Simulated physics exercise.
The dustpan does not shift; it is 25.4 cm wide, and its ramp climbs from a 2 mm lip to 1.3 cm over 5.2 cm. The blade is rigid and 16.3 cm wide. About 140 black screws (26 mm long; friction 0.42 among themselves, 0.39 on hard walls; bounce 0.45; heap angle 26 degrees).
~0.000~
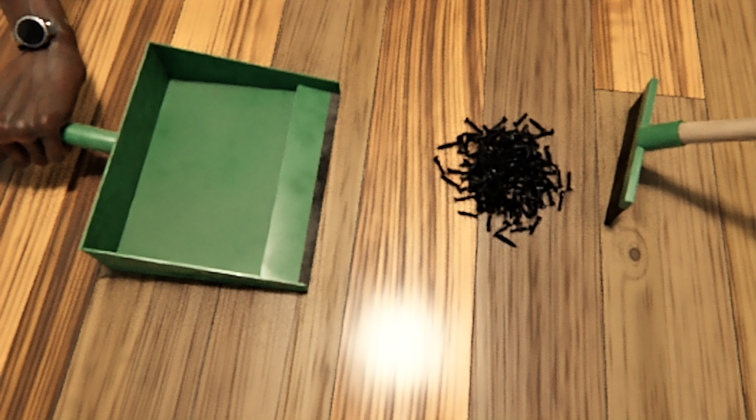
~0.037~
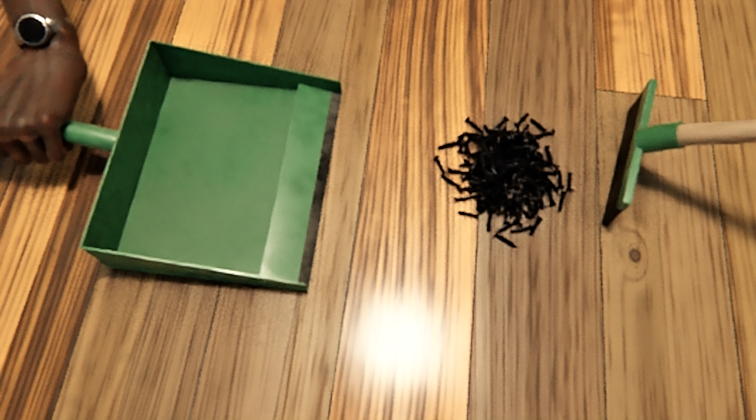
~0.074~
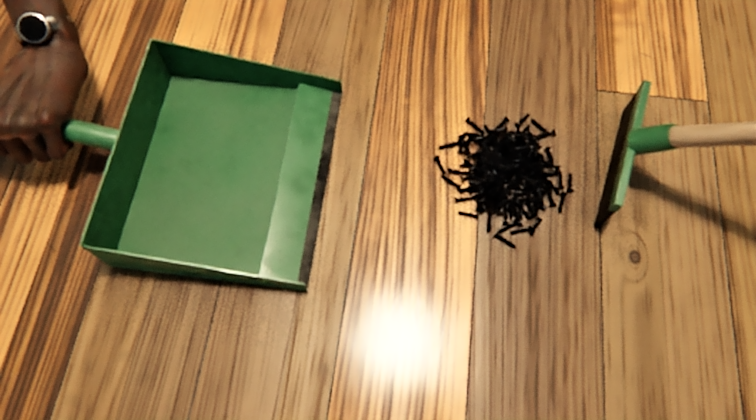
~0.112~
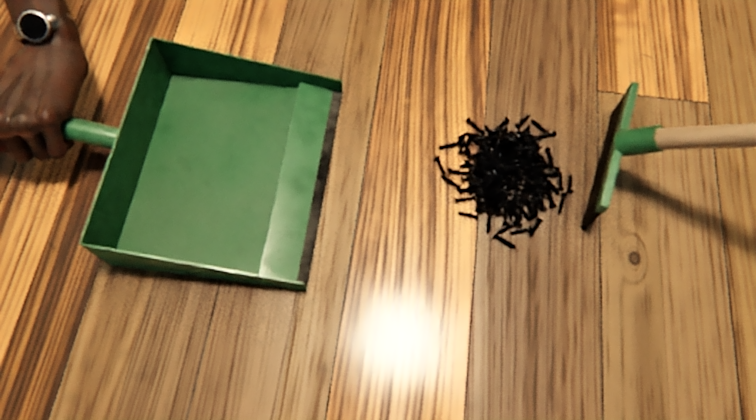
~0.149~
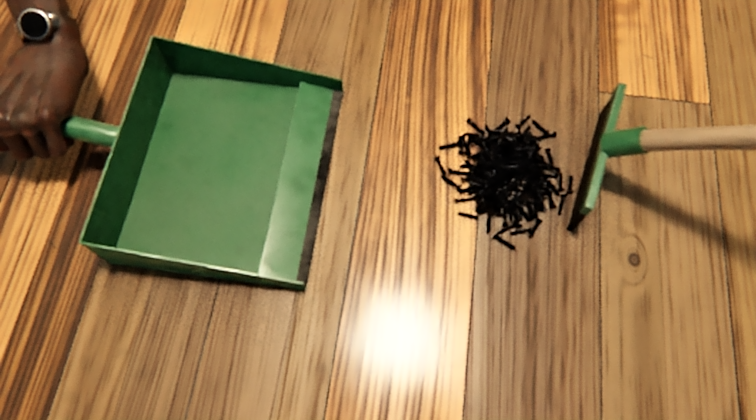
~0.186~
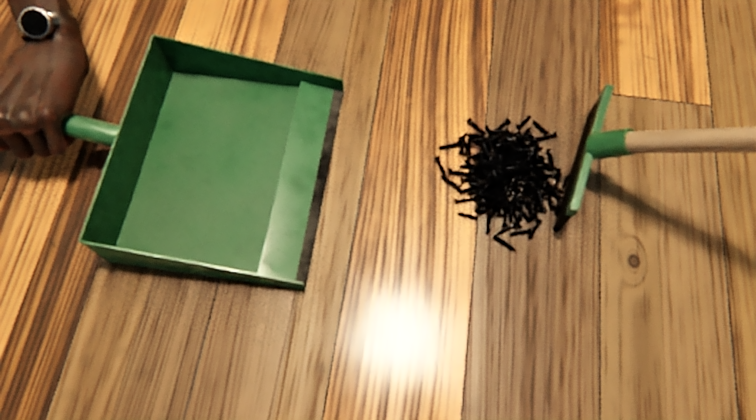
A floor of striped and plain wooden planks is seen from above, with a bright glare near the bottom, and the camera stays still. On the left, a hand wearing a watch holds a green dustpan, a heap of small black screws lies right of centre, and a green blade on a pale handle stands at right. The blade slides left to the heap's edge, barely disturbing it, while the dustpan stays put.
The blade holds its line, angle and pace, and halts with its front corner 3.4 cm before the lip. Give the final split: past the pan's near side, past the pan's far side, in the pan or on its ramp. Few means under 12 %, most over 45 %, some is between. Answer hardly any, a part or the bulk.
Near side hardly any, far side hardly any, pan hardly any.
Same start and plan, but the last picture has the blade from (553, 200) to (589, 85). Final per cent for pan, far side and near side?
Pan 15, far 10, near 0.
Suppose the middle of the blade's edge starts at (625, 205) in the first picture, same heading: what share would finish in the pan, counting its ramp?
Some 0 per cent.
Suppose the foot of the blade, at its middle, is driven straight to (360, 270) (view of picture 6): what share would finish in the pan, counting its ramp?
Some 0 per cent.
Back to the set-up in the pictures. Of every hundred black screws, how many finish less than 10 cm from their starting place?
About 5 per cent.
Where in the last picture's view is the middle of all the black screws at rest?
Near (353, 159).
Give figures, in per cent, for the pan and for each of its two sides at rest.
Near side 0; far side 5; pan 10.
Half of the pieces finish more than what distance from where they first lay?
Some 18 cm.
After 0.46 s, middle of the blade 17 cm from the lip; 0 % over the lip, far side 0 %, near side 0 %.
Then, at 0.64 s, middle of the blade 10 cm from the lip; 0 % over the lip, far side 5 %, near side 0 %.
After 0.95 s, middle of the blade 5 cm from the lip; 5 % over the lip, far side 5 %, near side 0 %.
By 1.5 s all is still; near side 0 %, far side 5 %, pan 10 %, in front of the lip or behind the blade 85 %.
